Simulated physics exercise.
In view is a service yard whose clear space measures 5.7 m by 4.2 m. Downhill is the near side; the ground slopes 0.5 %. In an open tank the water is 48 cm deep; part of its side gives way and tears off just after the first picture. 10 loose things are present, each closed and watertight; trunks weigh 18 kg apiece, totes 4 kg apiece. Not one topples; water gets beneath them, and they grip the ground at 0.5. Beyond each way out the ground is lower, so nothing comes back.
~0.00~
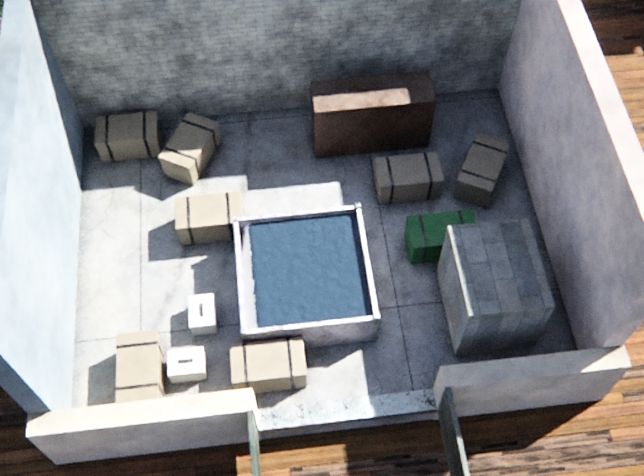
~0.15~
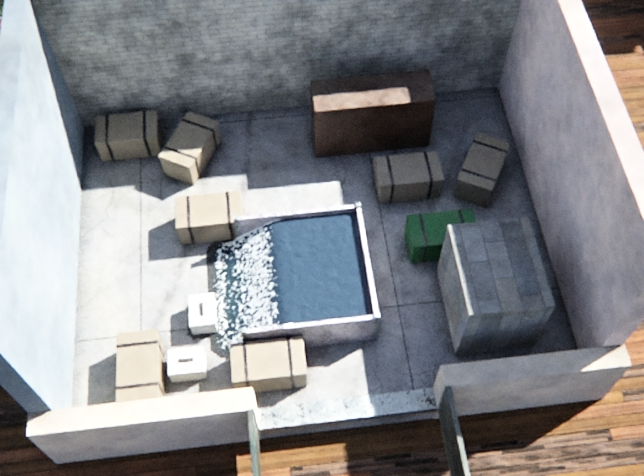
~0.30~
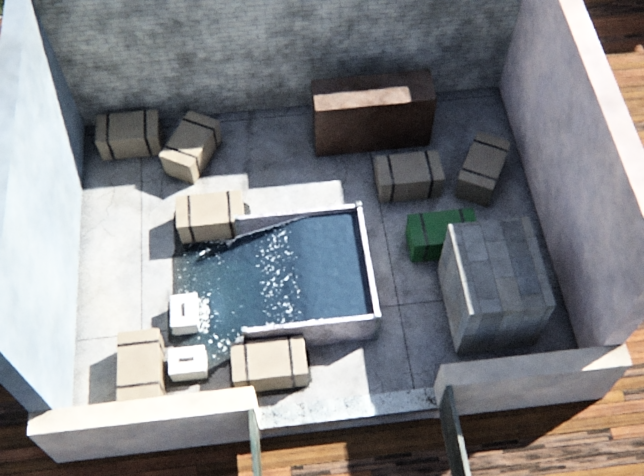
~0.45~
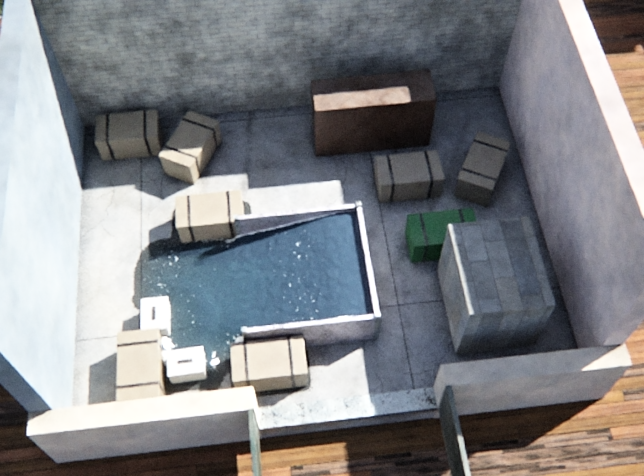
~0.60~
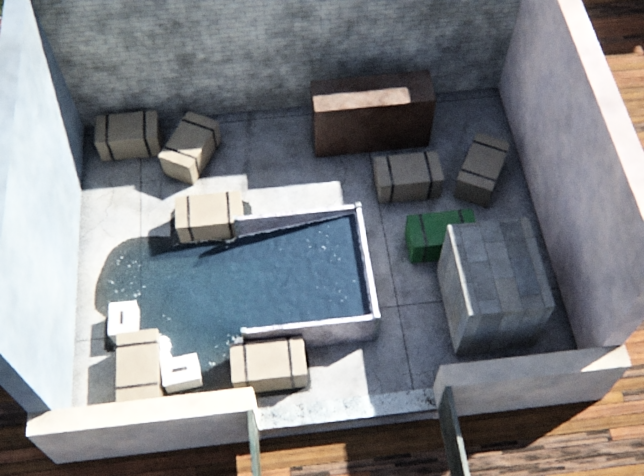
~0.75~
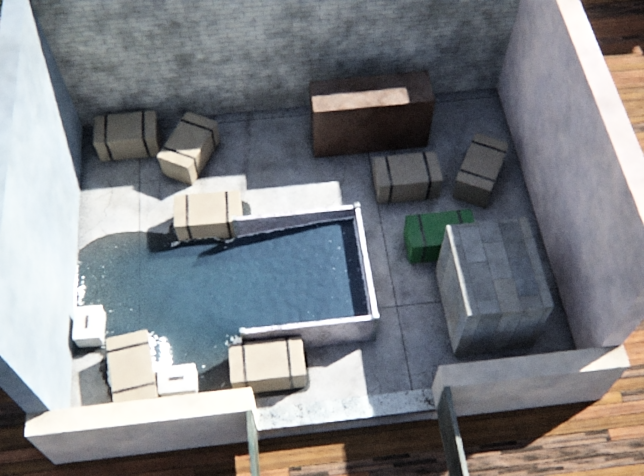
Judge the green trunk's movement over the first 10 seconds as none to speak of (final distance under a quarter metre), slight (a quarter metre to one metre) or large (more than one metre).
It is left almost where it was.
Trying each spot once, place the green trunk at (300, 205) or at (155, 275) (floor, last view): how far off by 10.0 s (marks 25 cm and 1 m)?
Run one, it gets moved partway; run two, it gets swept far.
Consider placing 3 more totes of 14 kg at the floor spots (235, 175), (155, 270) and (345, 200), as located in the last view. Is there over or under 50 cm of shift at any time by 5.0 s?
In order: Below it, above it, below it.
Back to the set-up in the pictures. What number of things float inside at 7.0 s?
The count is 2.
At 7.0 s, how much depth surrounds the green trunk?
I'd put it at about 2 cm.
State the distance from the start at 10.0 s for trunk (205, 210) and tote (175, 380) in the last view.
Respectively: 80 cm / 250 cm.
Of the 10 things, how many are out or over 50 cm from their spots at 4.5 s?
At that moment it comes to 6.
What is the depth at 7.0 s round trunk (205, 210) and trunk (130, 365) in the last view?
Some 6 cm at the first, some 3 cm at the second.
After 2.0 s the green trunk is near (442, 228), 0.0 m from its start, aground; 0 of 10 are out; 2 afloat.
After 4.5 s the green trunk is near (442, 228), 0.0 m from its start, aground; 0 of 10 are out; 4 afloat.
After 7.0 s the green trunk is near (442, 228), 0.0 m from its start, aground; 0 of 10 are out; 2 afloat.
After 10.0 s the green trunk is near (442, 228), 0.0 m from its start, aground; 0 of 10 are out; 2 afloat.
